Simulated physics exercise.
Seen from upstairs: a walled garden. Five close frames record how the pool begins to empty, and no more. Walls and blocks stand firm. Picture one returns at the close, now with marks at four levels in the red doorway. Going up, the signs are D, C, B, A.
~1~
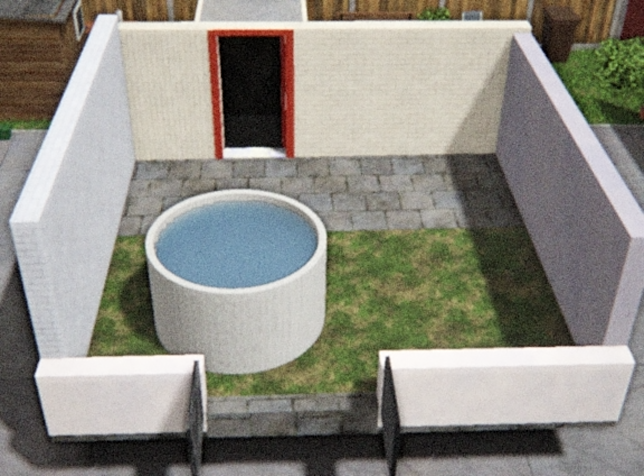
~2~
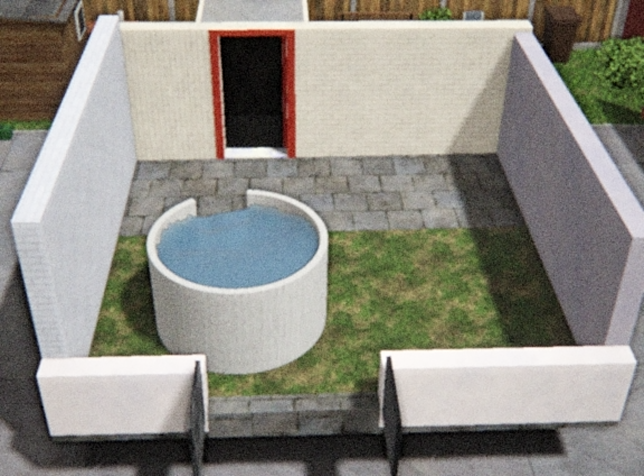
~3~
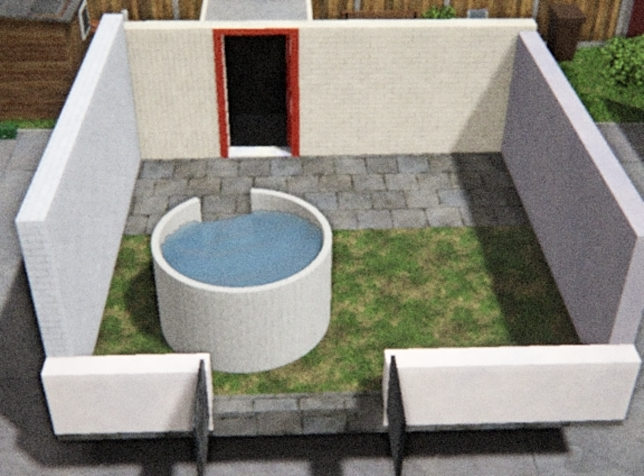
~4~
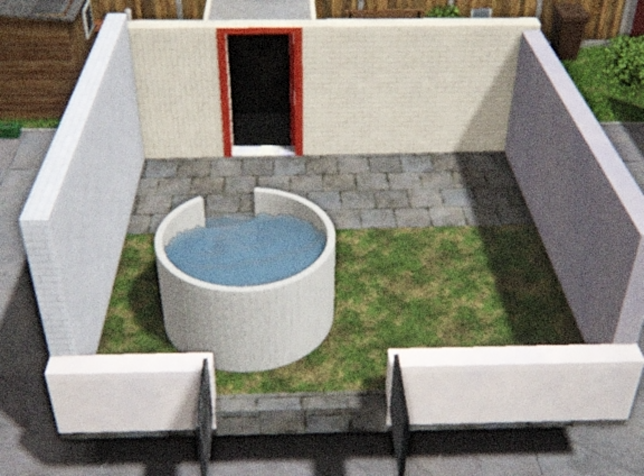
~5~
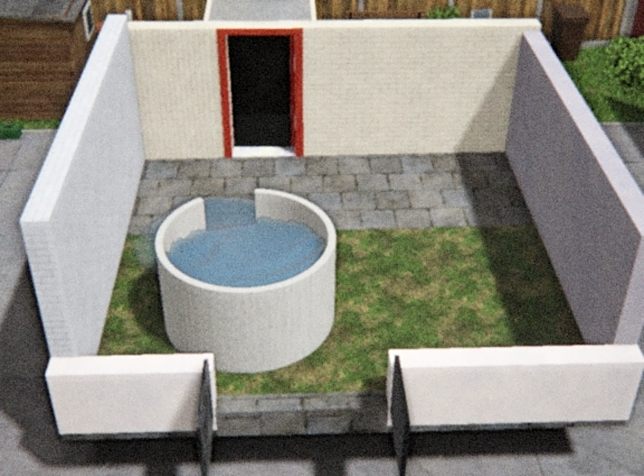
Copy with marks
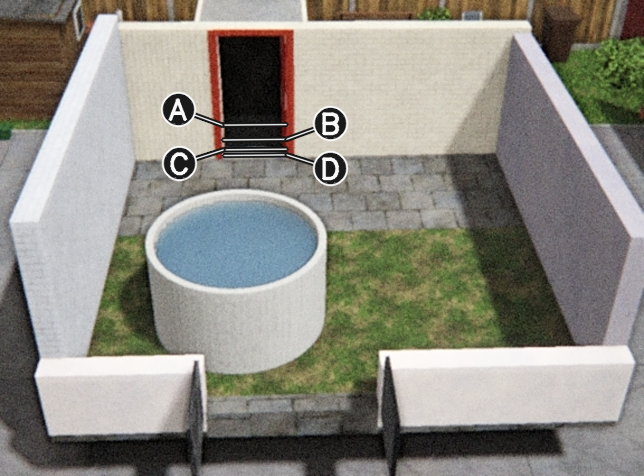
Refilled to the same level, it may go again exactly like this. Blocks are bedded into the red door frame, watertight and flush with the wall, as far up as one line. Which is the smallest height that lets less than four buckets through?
The answer is mark B.
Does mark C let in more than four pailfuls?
Yes, that goes wrong.
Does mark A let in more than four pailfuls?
No, not at all.
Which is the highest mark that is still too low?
The answer is C.
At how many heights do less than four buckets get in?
Two of the four.
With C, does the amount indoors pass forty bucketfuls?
No.
On the marked copy, A at (254, 124); B at (254, 139); C at (255, 149); D at (255, 155); from the bottom up D, C, B, A.
Choosing A, nothing gets over.
Choosing B, a splash gets over, under a bucket.
Choosing C, some 20 bucketfuls get in.
Choosing D, dozens of bucketfuls pour in.
